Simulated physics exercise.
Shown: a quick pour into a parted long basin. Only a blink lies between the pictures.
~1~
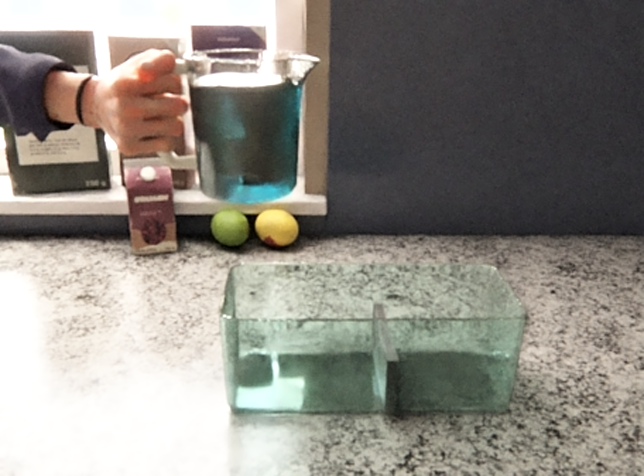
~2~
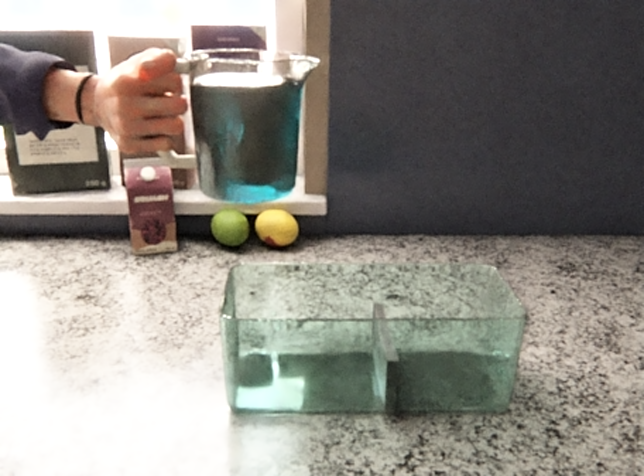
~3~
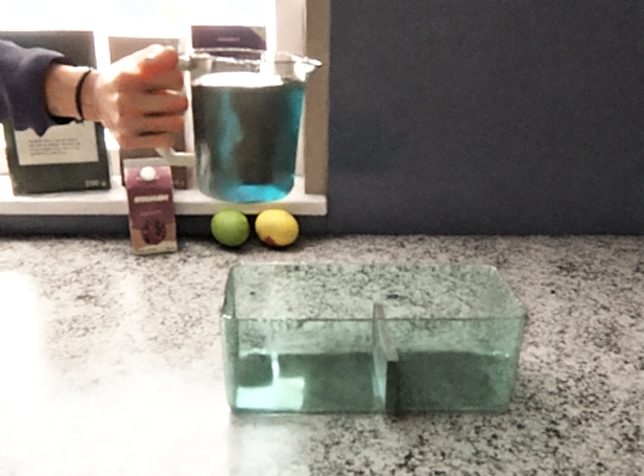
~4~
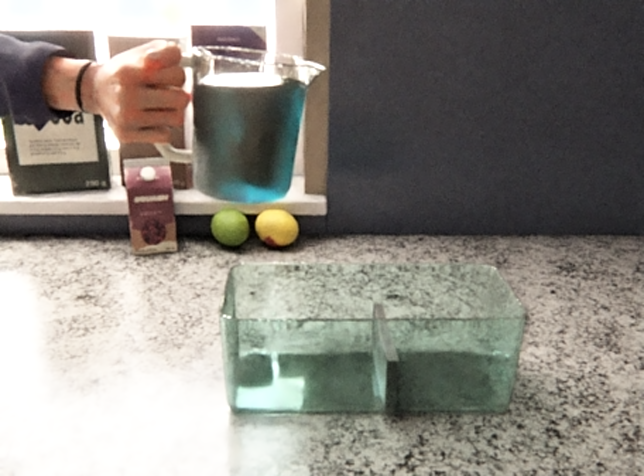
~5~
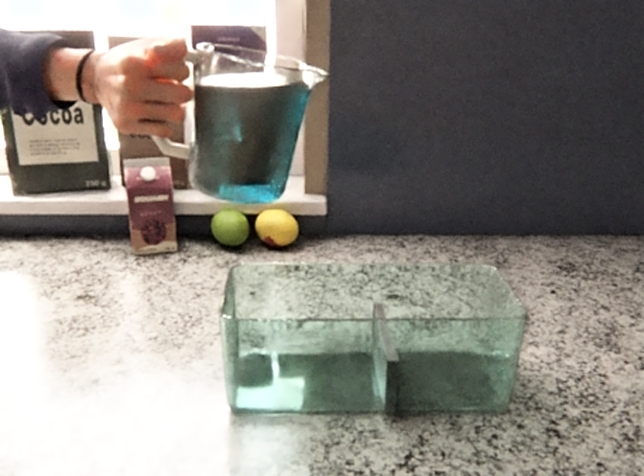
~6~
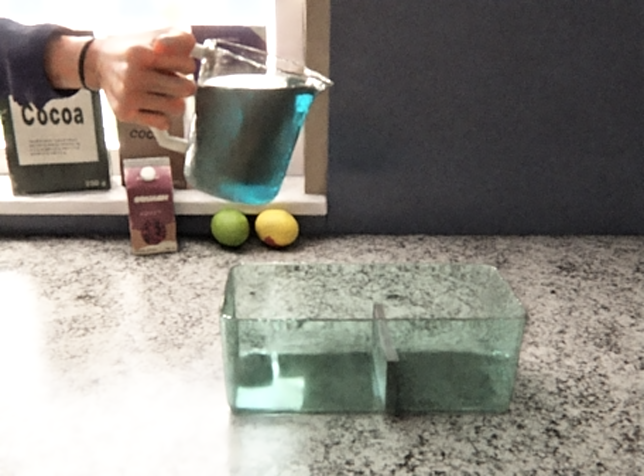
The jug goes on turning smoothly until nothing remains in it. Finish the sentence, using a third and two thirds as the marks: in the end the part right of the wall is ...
Between a third and two thirds of the whole.
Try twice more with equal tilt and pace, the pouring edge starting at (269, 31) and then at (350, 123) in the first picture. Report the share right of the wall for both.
Around 5 percent first, around 70 percent second.
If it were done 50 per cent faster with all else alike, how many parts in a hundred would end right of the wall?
About 45 in a hundred.
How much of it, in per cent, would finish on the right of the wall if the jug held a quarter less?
Result: Around 40 per cent.
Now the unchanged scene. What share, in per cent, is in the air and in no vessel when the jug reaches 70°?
Roughly 15 percent.
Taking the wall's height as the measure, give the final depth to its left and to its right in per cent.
On the left it's around 20 per cent; on the right, 50 per cent.
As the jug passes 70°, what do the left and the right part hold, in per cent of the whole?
Left part: Around 0 %. Right part: Around 5 %.
A moment on, the jug is tipped part way and 76 per cent is still to pour, 0 is left of the wall and 6 right of it.
Next, the jug is tipped right over and 19 per cent is still to pour, 11 is left of the wall and 52 right of it.
Then the jug is tipped right over and 0 per cent is still to pour, 39 is left of the wall and 58 right of it.
Later the jug is tipped right over and 0 per cent is still to pour, 39 is left of the wall and 59 right of it.
Finally, 39 per cent lies left of the wall, 59 right of it and 2 outside.
